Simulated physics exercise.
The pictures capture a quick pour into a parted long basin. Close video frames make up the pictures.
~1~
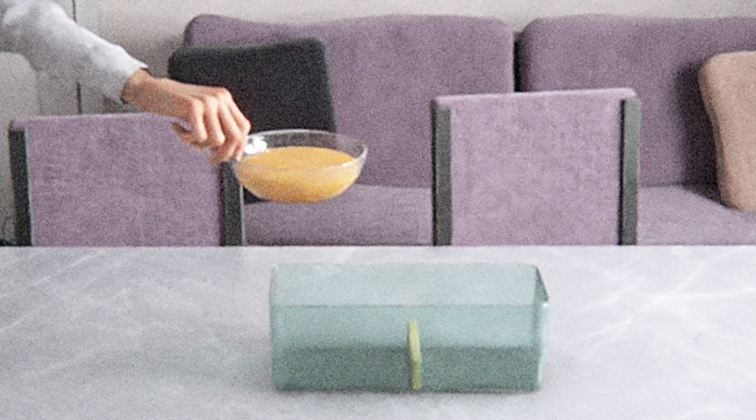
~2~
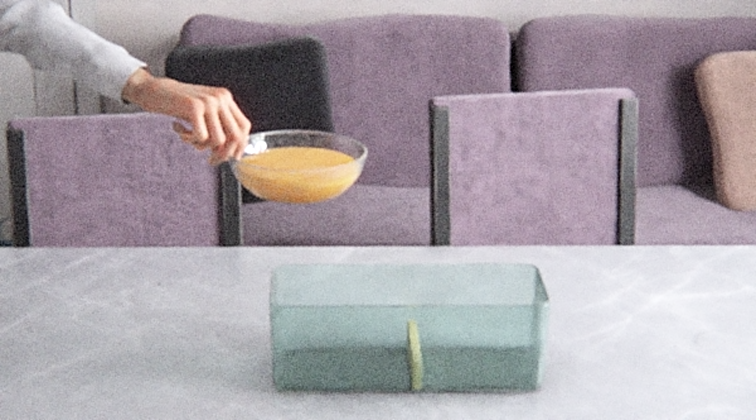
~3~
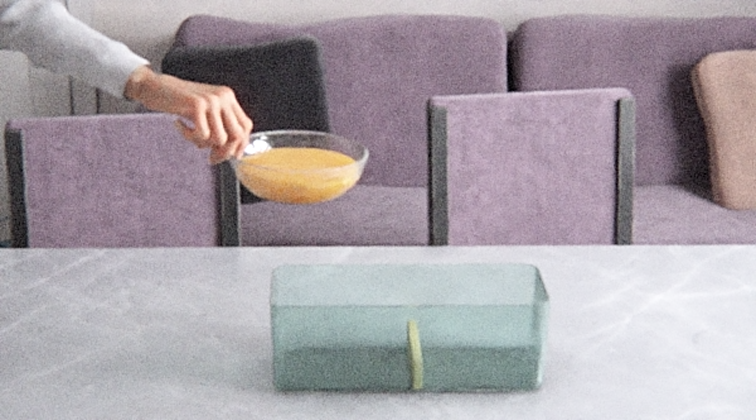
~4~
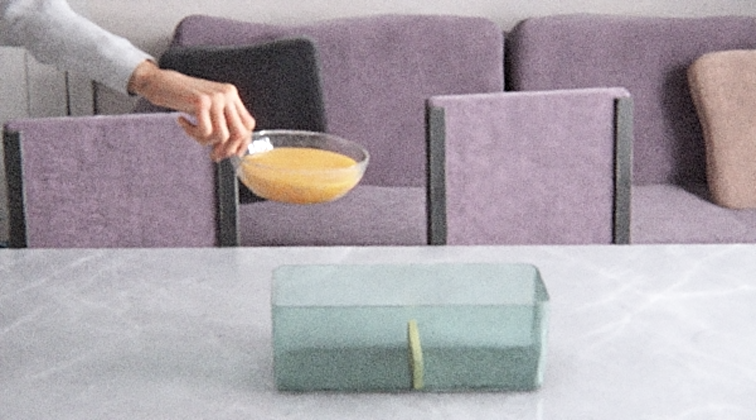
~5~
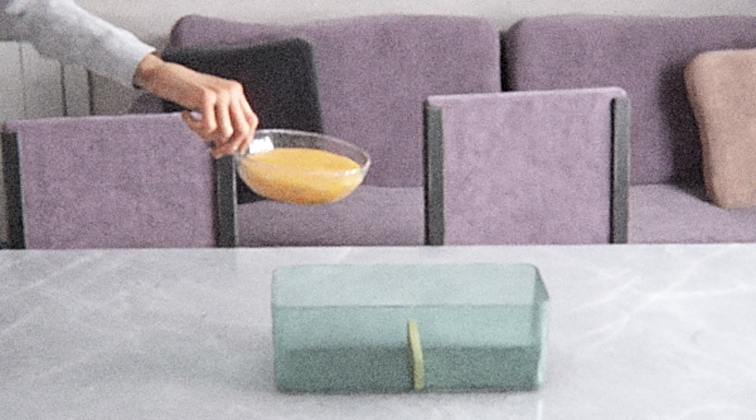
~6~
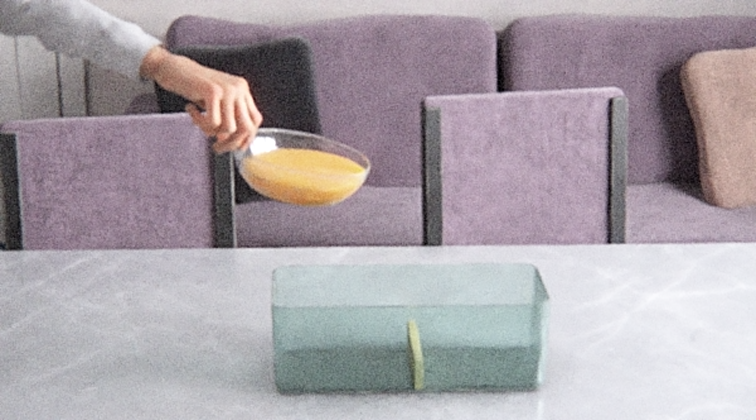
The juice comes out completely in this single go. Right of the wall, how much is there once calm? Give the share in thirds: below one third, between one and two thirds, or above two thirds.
The share is between one and two thirds.
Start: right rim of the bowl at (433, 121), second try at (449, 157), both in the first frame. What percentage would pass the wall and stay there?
Close to 90 in a hundred, then close to 90 in a hundred.
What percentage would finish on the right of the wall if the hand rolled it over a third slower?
Somewhere near 45 percent.
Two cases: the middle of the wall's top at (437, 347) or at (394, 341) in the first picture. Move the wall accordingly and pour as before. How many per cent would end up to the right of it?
About 10 and 65 per cent.
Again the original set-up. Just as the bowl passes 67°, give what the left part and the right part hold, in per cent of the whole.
On the left 10 %, on the right 5 %.
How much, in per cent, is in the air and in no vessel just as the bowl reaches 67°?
Estimated at 55 per cent or so.
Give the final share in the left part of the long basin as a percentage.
That works out to roughly 60 percent.
A moment on, the bowl is tipped part way and 30 per cent is still to pour, 8 is left of the wall and 7 right of it.
Next, the bowl is tipped on its side and 1 per cent is still to pour, 54 is left of the wall and 40 right of it.
Then the bowl is tipped on its side and 0 per cent is still to pour, 59 is left of the wall and 40 right of it.
Later the bowl is tipped on its side and 0 per cent is still to pour, 59 is left of the wall and 40 right of it.
Finally, 59 per cent lies left of the wall, 40 right of it and 1 outside.
